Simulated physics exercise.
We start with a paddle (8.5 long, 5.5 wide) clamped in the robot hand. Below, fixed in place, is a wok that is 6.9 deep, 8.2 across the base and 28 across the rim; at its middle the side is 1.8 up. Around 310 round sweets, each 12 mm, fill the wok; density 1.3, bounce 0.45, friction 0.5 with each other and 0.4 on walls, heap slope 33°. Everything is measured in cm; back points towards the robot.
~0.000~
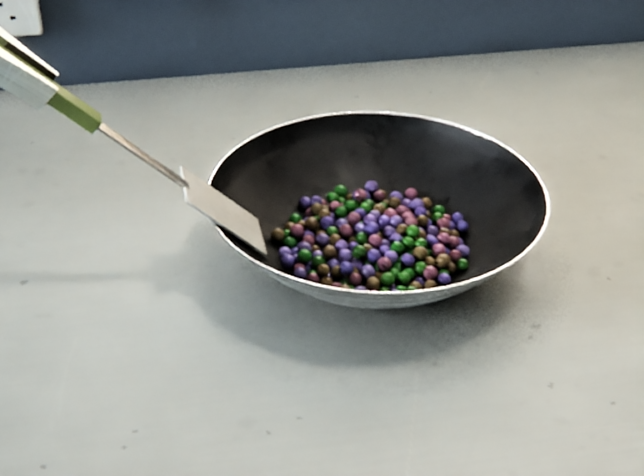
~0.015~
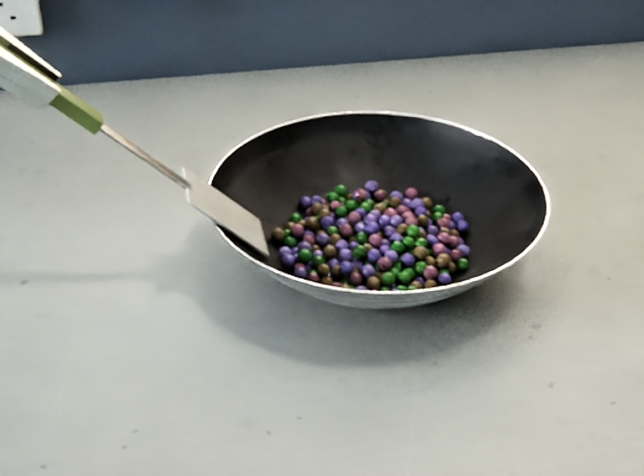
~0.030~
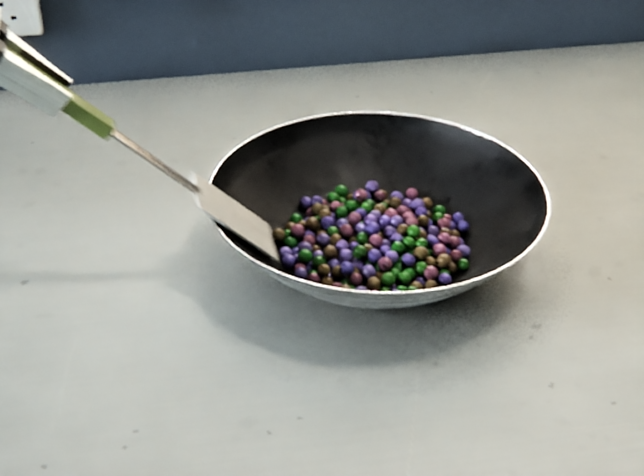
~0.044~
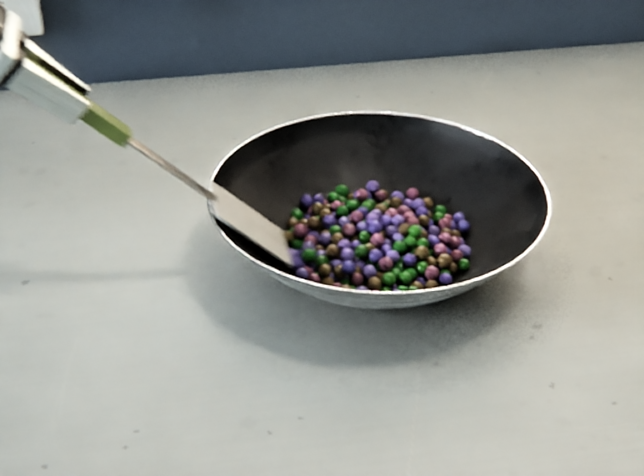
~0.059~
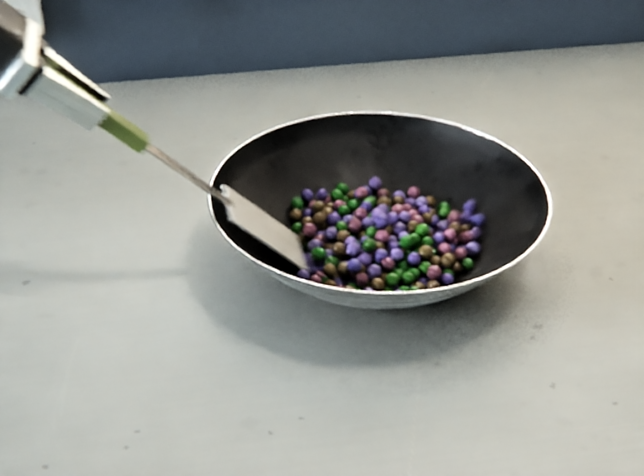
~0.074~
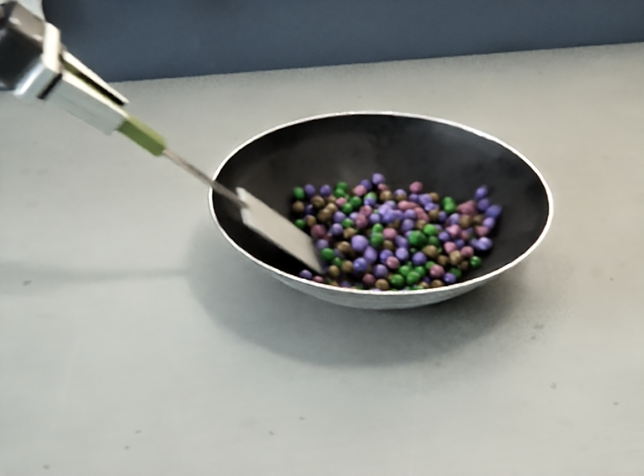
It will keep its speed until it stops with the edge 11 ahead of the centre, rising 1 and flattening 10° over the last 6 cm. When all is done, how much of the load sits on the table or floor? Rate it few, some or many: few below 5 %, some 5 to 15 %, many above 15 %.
Many, above 15 %.
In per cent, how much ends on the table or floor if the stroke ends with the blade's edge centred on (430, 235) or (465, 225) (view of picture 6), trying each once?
Try 1: Approx. 0 %; try 2: Approx. 5 %.
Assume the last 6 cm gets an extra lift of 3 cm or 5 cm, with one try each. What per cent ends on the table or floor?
I'd put it near 25 in a hundred, then near 25 in a hundred.
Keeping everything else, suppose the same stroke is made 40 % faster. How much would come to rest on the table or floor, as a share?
Then around 35 percent would finish on the table or floor.
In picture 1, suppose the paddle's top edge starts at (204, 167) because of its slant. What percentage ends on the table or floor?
Around 30 percent ends up on the table or floor.
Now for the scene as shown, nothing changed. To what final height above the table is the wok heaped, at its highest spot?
About 5.5 cm above the table.
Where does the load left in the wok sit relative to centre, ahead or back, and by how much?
I'd put it at roughly 2.5 cm toward the front.
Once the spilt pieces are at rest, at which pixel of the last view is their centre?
Roughly (638, 227).
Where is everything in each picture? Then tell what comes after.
In the first picture, paddle top edge at (184, 184), sloping 44°; upper third of the load around (373, 232), from x 280 to 465, top at y 185; 308 in the wok.
In the second picture, paddle top edge at (186, 185), sloping 44°; upper third of the load around (374, 232), from x 280 to 465, top at y 185.
In the third picture, paddle top edge at (195, 190), sloping 44°; upper third of the load around (374, 232), from x 280 to 465, top at y 185.
In the fourth picture, paddle top edge at (211, 197), sloping 44°; upper third of the load around (375, 232), from x 290 to 465, top at y 185.
In the fifth picture, paddle top edge at (227, 202), sloping 44°; upper third of the load around (381, 232), from x 295 to 480, top at y 185.
In the sixth picture, paddle top edge at (243, 206), sloping 44°; upper third of the load around (393, 228), from x 300 to 495, top at y 180; 308 in the wok.
By 0.14 s, sloping 44°, highest piece 7 above the table; 308 in the wok.
By 0.22 s, sloping 42°, highest piece 7 above the table; 305 in the wok, 3 on the blade or in flight.
By 0.45 s, sloping 34°, highest piece 8 above the table; 227 in the wok, 45 on the table or floor, 36 on the blade or in flight.
By 1.50 s, sloping 34°, highest piece 6 above the table; 226 in the wok, 82 on the table or floor.
Final count, 226 in the wok, 82 on the table or floor. That is 27 % on the table or floor.
